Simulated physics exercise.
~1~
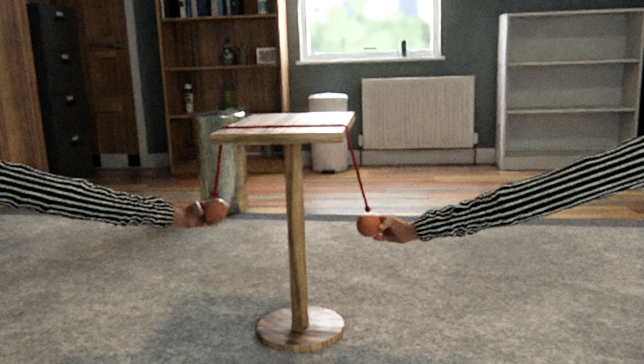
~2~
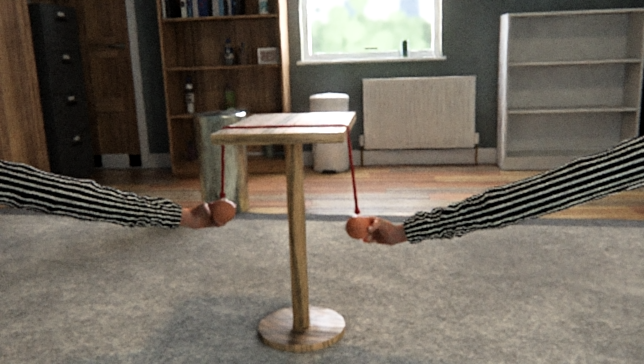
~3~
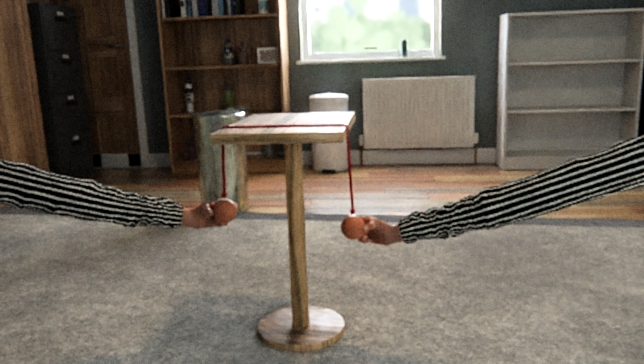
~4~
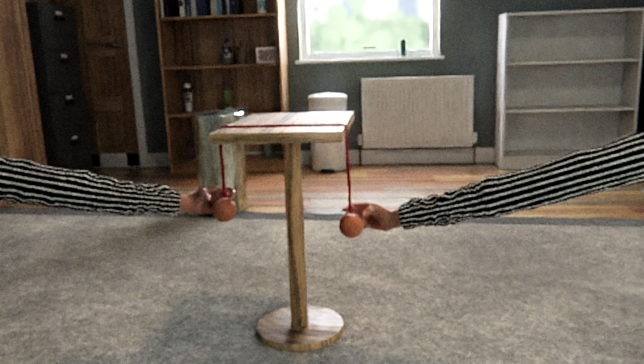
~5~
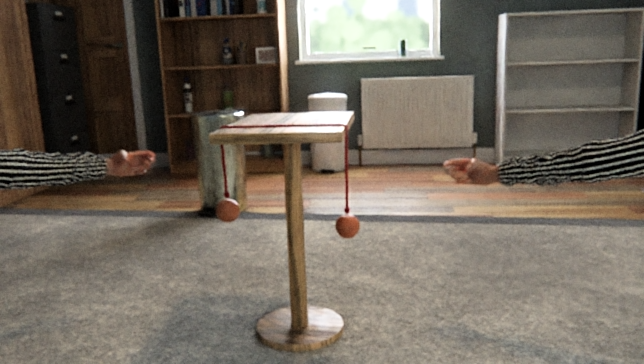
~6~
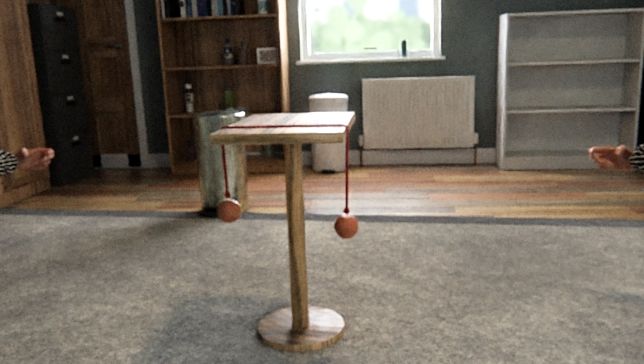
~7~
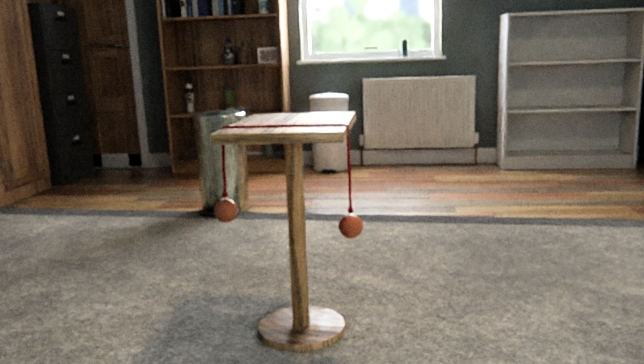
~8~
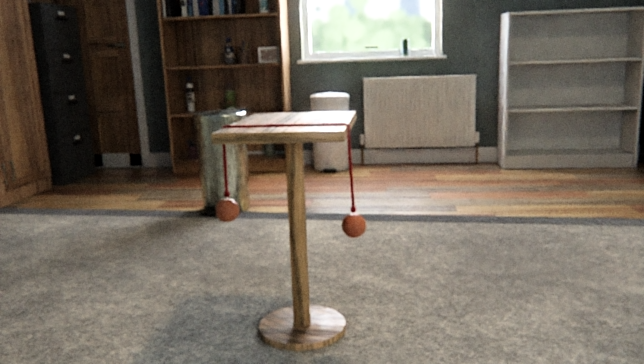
Two orange balls hang from a dark red cord laid across the top of a small wooden pedestal table, seen from the front by a slightly swaying camera. The table stands on a grey carpet, with bookshelves, a window and a white radiator behind. Hands in black-and-white striped sleeves hold the balls from either side and bring them in until the cord hangs nearly straight. Both hands then let go and draw back out of view. The balls stay at their heights, the right one slightly lower in view, and the cord stays balanced.
